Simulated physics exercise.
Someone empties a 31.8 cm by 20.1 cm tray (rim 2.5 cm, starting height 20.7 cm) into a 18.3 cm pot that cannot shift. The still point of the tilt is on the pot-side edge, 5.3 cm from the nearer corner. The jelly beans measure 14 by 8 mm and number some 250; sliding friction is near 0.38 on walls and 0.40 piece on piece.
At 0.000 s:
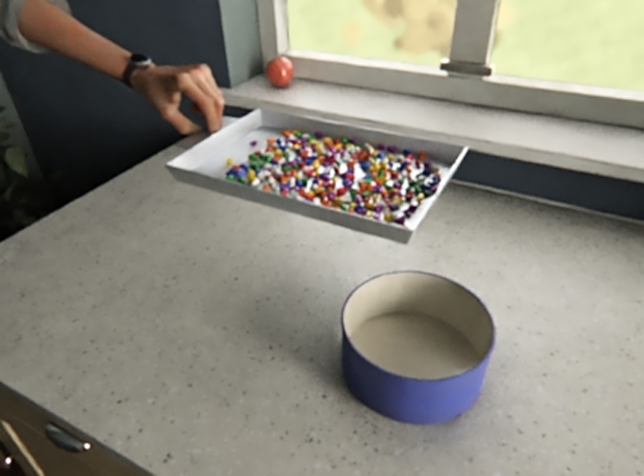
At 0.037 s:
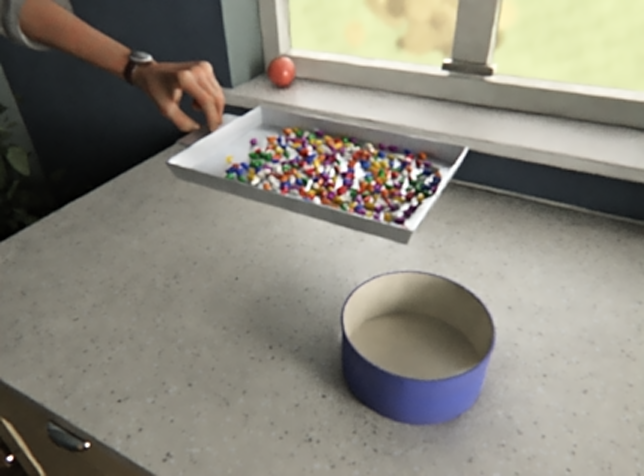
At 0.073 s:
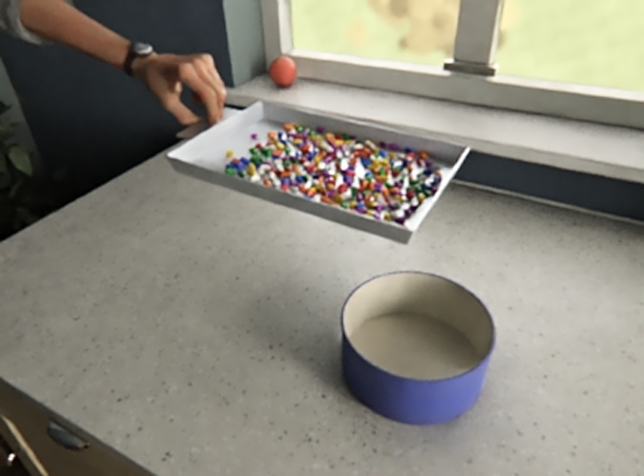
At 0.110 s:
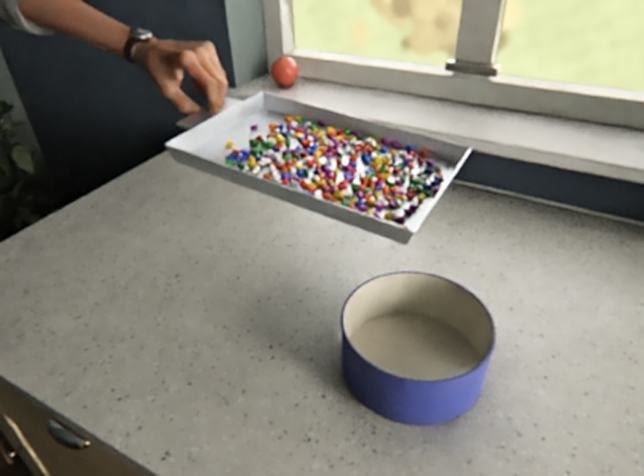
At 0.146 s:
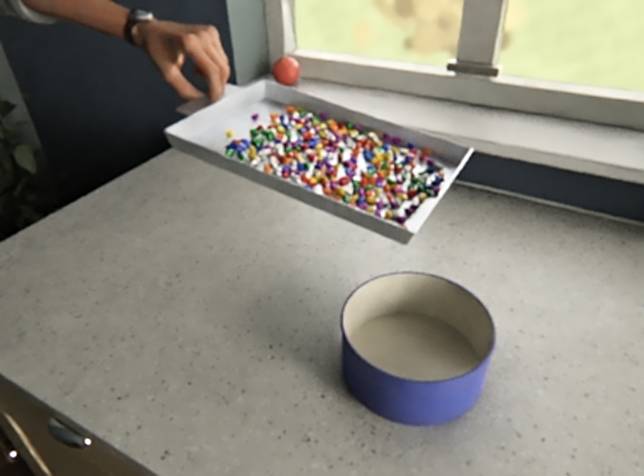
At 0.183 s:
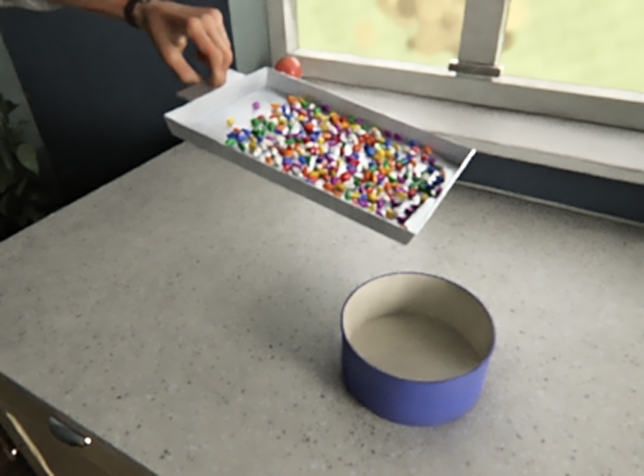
On a speckled grey counter by a window, a hand held a white tray of colourful jelly beans near a blue pot, then raised the left end, gradually tilting the tray down toward the right.
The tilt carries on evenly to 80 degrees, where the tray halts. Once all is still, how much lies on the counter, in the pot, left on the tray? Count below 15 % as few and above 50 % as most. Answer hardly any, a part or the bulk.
On the counter: A part; in the pot: A part; left on the tray: A part.
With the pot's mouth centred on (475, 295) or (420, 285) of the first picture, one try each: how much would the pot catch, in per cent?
About 60 and 35 per cent.
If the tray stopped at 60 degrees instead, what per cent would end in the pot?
It would be near 15 per cent.
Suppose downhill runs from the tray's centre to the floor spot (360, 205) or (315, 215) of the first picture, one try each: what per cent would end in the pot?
About 90 and 75 per cent.
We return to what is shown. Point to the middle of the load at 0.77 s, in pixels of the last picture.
At about (448, 192).
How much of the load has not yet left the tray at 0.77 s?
Roughly 90 per cent.
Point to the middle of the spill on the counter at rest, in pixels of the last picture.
At about (510, 328).
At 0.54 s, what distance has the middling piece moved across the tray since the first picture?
Roughly 6 cm.
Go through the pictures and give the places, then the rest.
The first picture shows tray tilt 0 degrees, front corners at (173, 163) and (409, 225); middle of the pieces at (337, 170); pot at (417, 319).
The second picture shows tray tilt 1 degrees, front corners at (173, 161) and (409, 225); middle of the pieces at (337, 169).
The third picture shows tray tilt 2 degrees, front corners at (173, 154) and (409, 225); middle of the pieces at (338, 166).
The fourth picture shows tray tilt 5 degrees, front corners at (172, 144) and (410, 226), lowest corner right front; middle of the pieces at (339, 162).
The fifth picture shows tray tilt 8 degrees, front corners at (172, 130) and (411, 227), lowest corner right front; middle of the pieces at (340, 157).
The sixth picture shows tray tilt 12 degrees, front corners at (172, 116) and (412, 228), lowest corner right front; middle of the pieces at (342, 151); pot at (417, 320). The tray's pace is about 95 degrees a second.
Then, at 0.54 s, tilt 45 degrees; the tray holds 100 %, the pot 0 %.
Then, at 0.77 s, tilt 67 degrees; the tray holds 90 %, the pot 0 %.
After 1.12 s, tilt 80 degrees; the tray holds 40 %, the pot 25 %.
In the end, at 3.0 s, counter 40 %, pot 35 %, tray 25 %.
